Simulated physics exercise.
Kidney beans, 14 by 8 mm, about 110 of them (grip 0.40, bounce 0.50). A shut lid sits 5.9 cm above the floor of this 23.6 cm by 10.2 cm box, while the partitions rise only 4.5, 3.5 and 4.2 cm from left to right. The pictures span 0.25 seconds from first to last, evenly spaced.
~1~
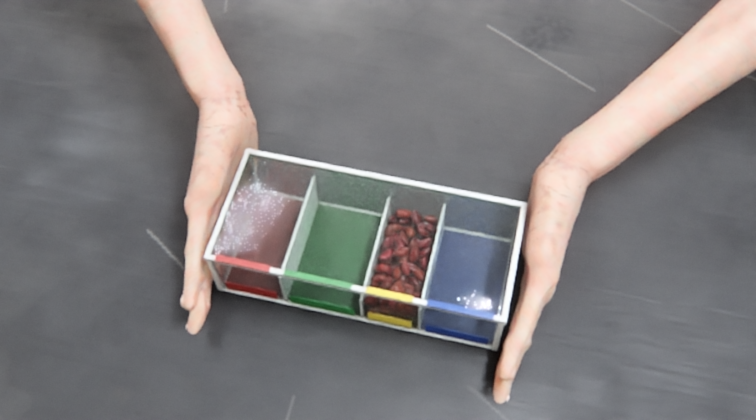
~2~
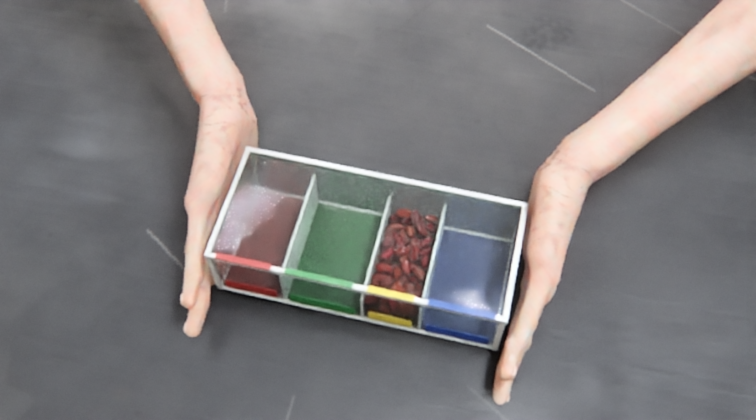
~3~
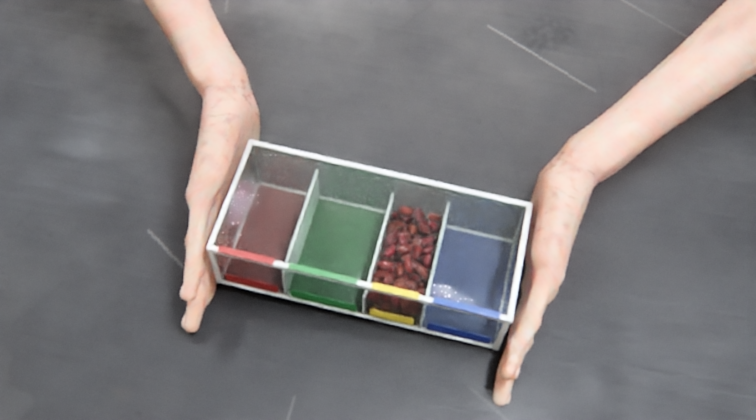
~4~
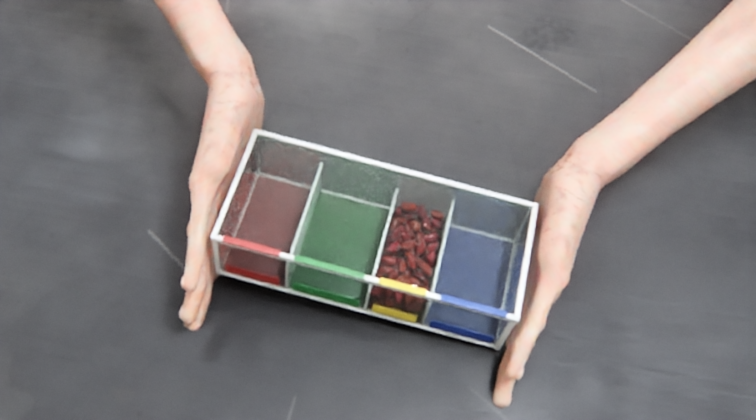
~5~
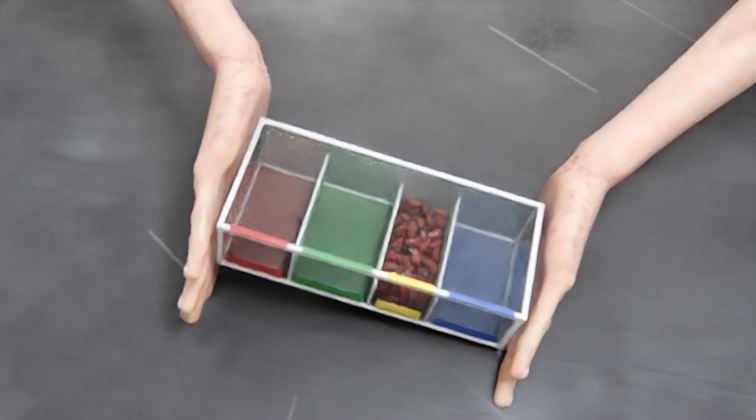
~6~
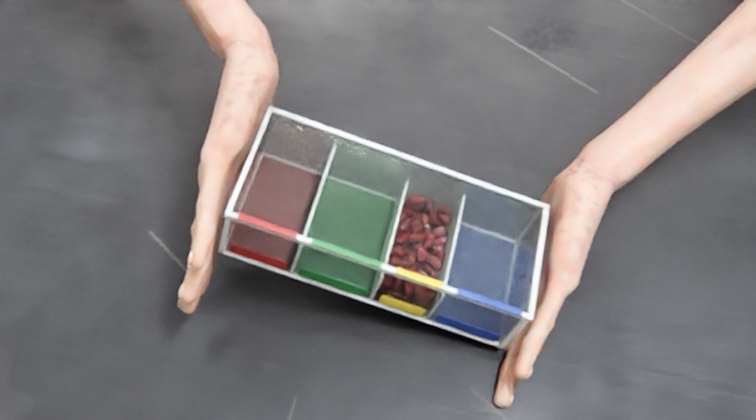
Two hands tilted a clear, lidded box with red, green, yellow and blue sections, gradually raising its left end, while the dark red beans stayed in the yellow section.
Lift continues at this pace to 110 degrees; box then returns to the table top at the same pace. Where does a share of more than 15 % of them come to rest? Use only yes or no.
Red: No; blue: Yes; green: No; yellow: Yes.
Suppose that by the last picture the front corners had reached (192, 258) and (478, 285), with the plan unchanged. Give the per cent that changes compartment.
I'd put it at about 100 per cent.
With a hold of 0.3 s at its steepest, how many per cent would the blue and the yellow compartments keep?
In that case blue 65, yellow 35.
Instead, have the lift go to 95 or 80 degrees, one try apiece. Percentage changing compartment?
35 % and 10 %.
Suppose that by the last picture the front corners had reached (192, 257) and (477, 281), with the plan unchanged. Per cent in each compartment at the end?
Per cent by compartment: Red 55, blue 0, green 45, yellow 0.
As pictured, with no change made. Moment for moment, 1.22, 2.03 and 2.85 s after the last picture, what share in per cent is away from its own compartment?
In order: 25, then 45, then 45.
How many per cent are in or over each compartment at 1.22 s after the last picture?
It splits as red 0, blue 25, green 0 and yellow 75 percent.
Then, 1.22 s after the last picture, tilt 110 degrees; blue 25 %, yellow 75 %.
Then, 2.03 s after the last picture, tilt 50 degrees; blue 45 %, yellow 55 %.
Then, 2.85 s after the last picture, tilt 0 degrees; blue 45 %, yellow 55 %.
In the end, red 0 %, blue 45 %, green 0 %, yellow 55 %.
